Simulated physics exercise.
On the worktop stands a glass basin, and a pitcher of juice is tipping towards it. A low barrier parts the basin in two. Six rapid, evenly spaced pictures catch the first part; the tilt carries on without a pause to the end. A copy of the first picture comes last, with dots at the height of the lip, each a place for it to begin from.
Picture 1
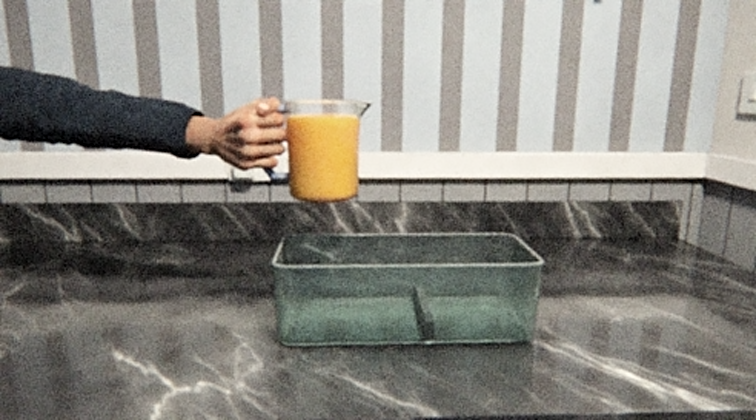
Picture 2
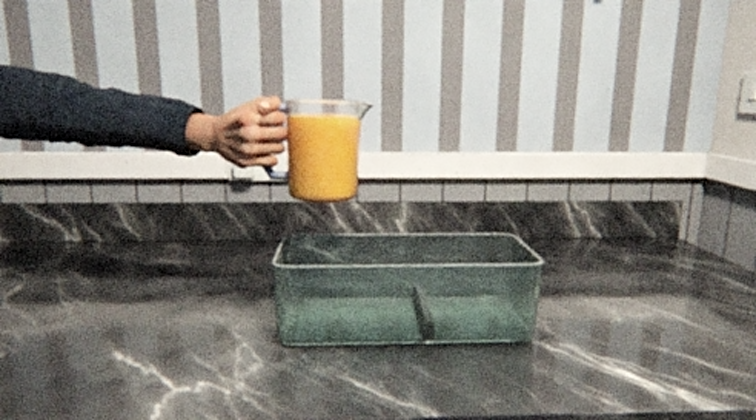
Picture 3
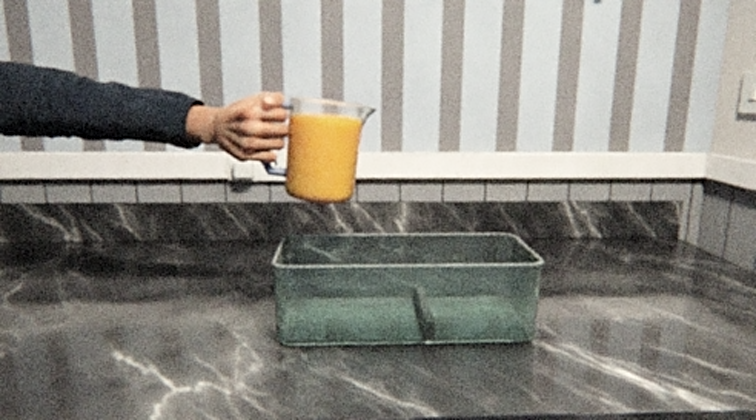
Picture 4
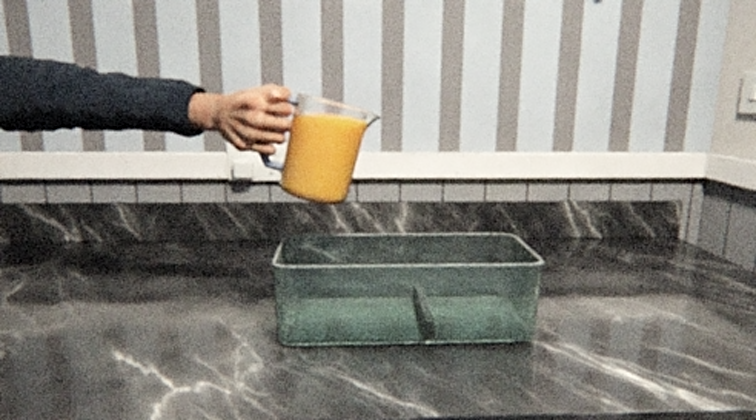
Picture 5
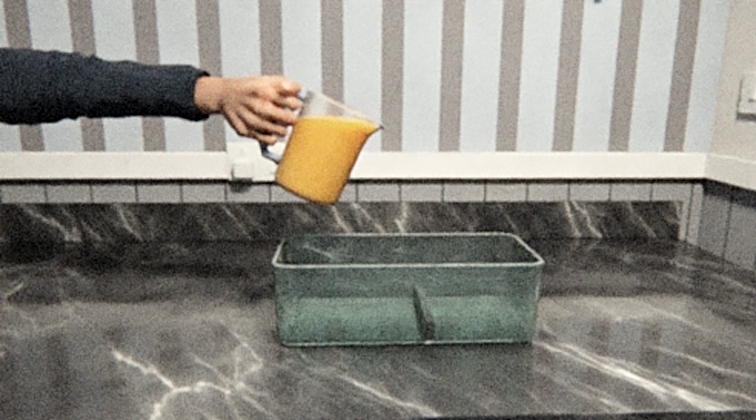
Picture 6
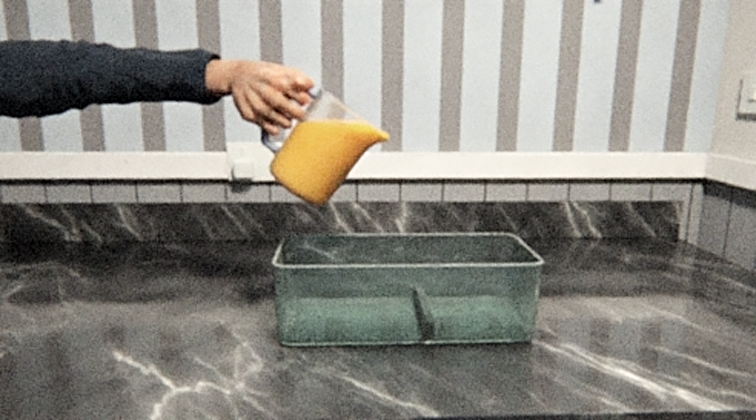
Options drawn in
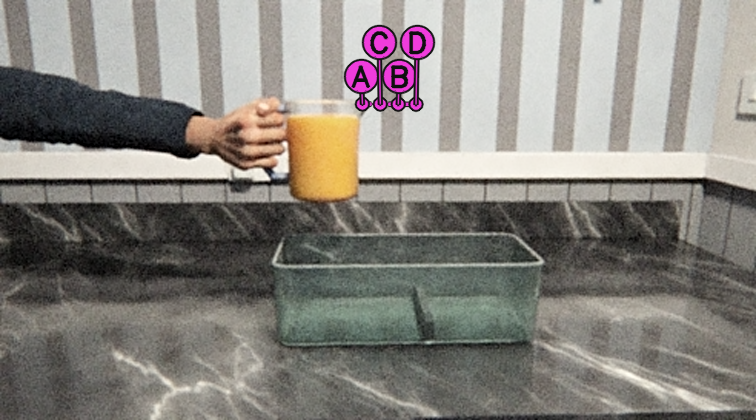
The footage shows a hand holding a clear pitcher of orange juice above a divided glass basin on a dark marbled worktop, first nearly still, then gradually tilting the pitcher to the right until the juice reaches its lip.
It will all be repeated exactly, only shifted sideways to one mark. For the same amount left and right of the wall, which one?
C beats the others.
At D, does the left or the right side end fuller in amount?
The right one.
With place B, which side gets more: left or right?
More ends on the right.
On the marked copy, A at (362, 104); B at (398, 104); C at (380, 104); D at (415, 104).
With A, about 72 % ends left of the wall and 22 % right of it; 7 % is lost outside.
With B, about 25 % ends left of the wall and 73 % right of it.
With C, about 50 % ends left of the wall and 48 % right of it.
With D, about 14 % ends left of the wall and 82 % right of it; 3 % is lost outside.
